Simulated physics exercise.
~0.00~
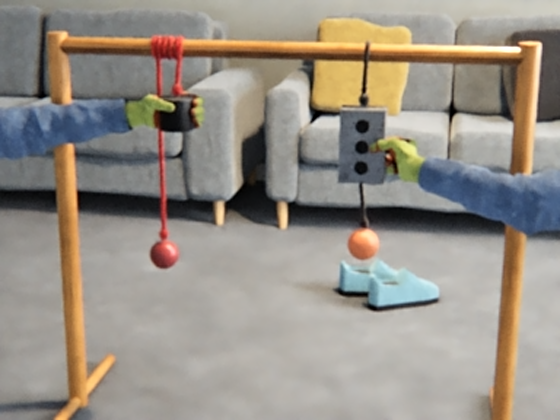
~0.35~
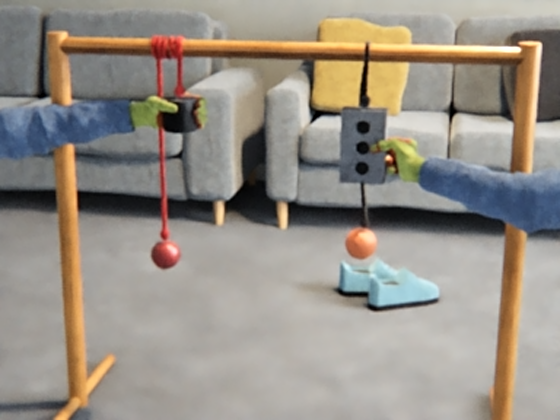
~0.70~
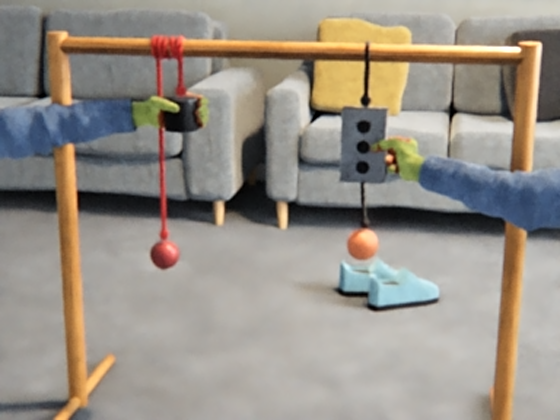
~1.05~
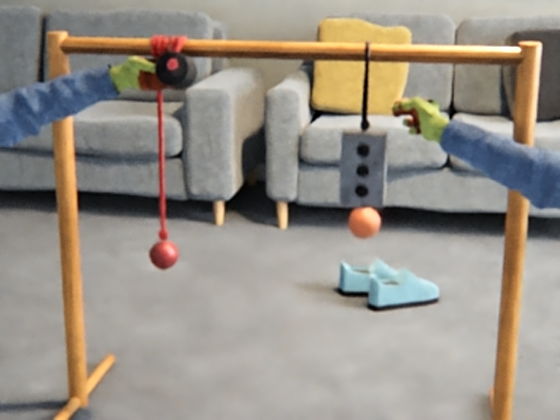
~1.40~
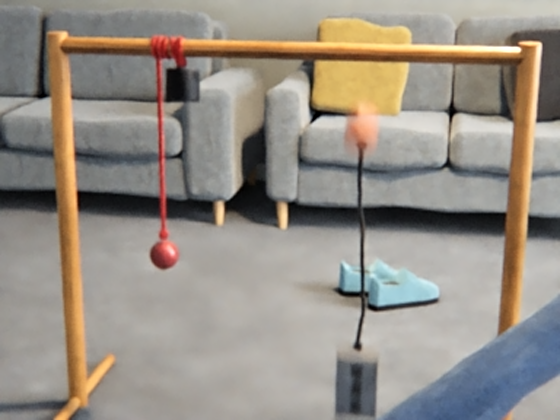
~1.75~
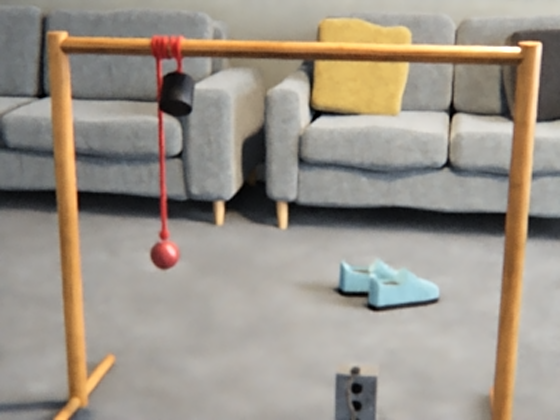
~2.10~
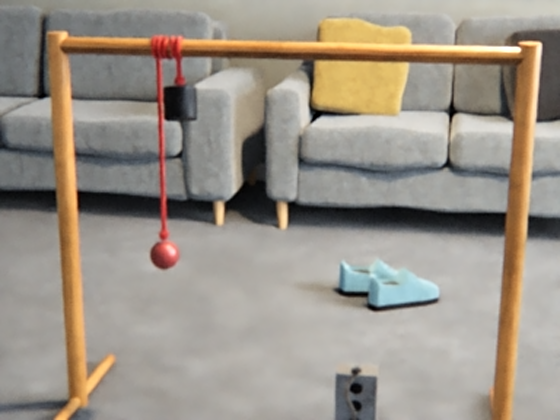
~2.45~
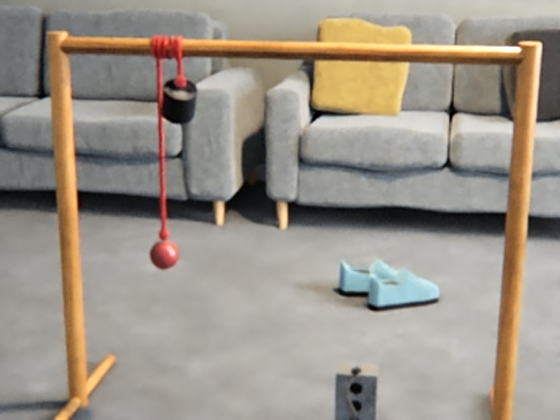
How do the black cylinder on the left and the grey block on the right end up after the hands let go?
The black cylinder stays hanging from the red rope close to its starting height, while the grey block drops all the way to the floor.
